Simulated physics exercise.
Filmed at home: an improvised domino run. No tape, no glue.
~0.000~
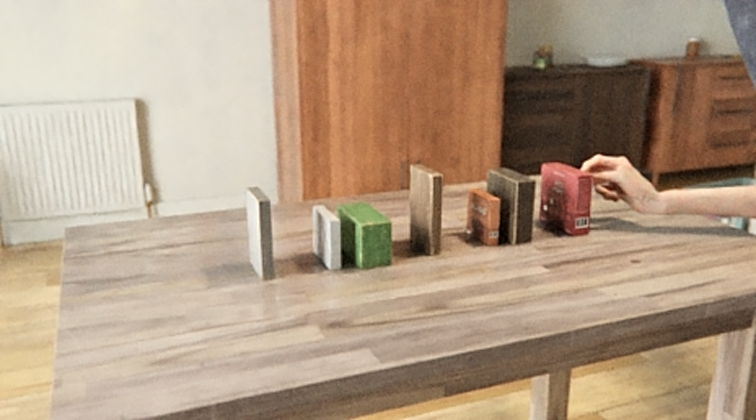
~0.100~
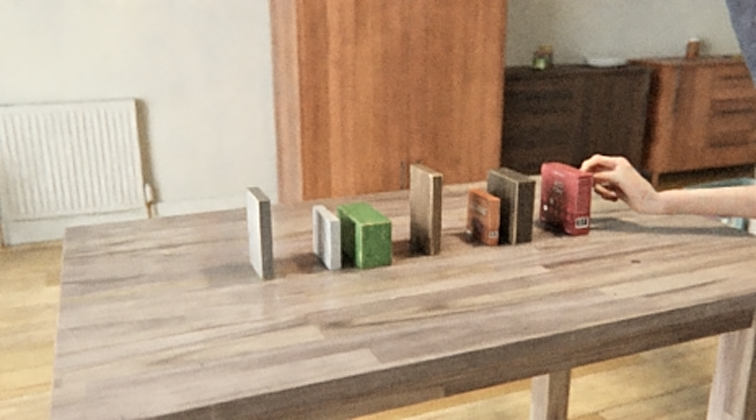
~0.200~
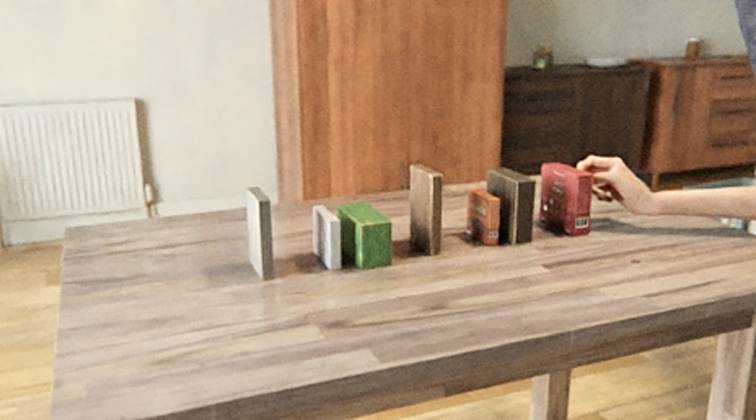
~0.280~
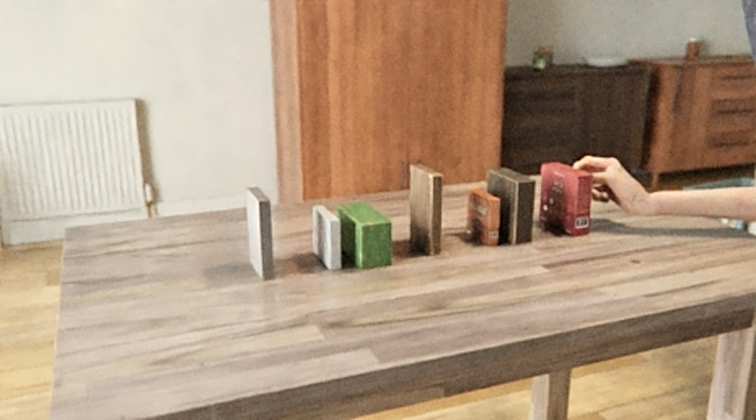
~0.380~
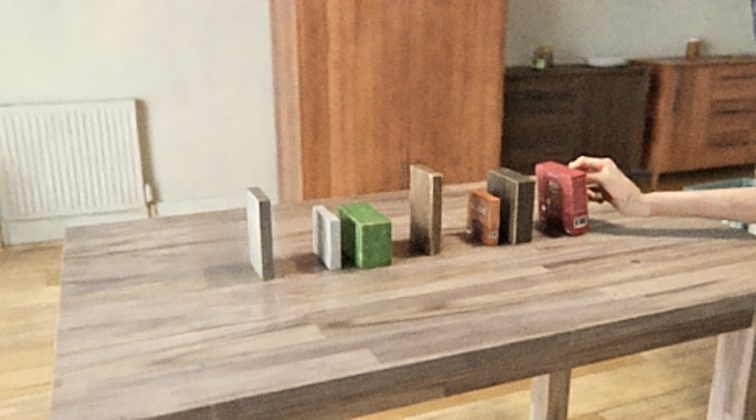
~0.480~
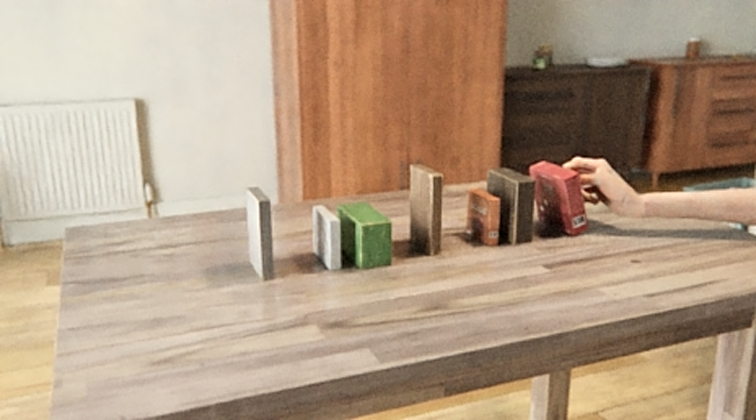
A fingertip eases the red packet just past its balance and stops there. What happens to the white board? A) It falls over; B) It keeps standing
It keeps standing.
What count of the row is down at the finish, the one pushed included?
1.
Around 0.88 s, red packet 64° over; black block rocked 12° from its first pose.
Around 1.38 s, red packet 90° over; black block rocked 8° from its first pose.
Finally (2.5 s), all 5 still in place. Final places as the last picture's camera would see them, white board near (327, 237).
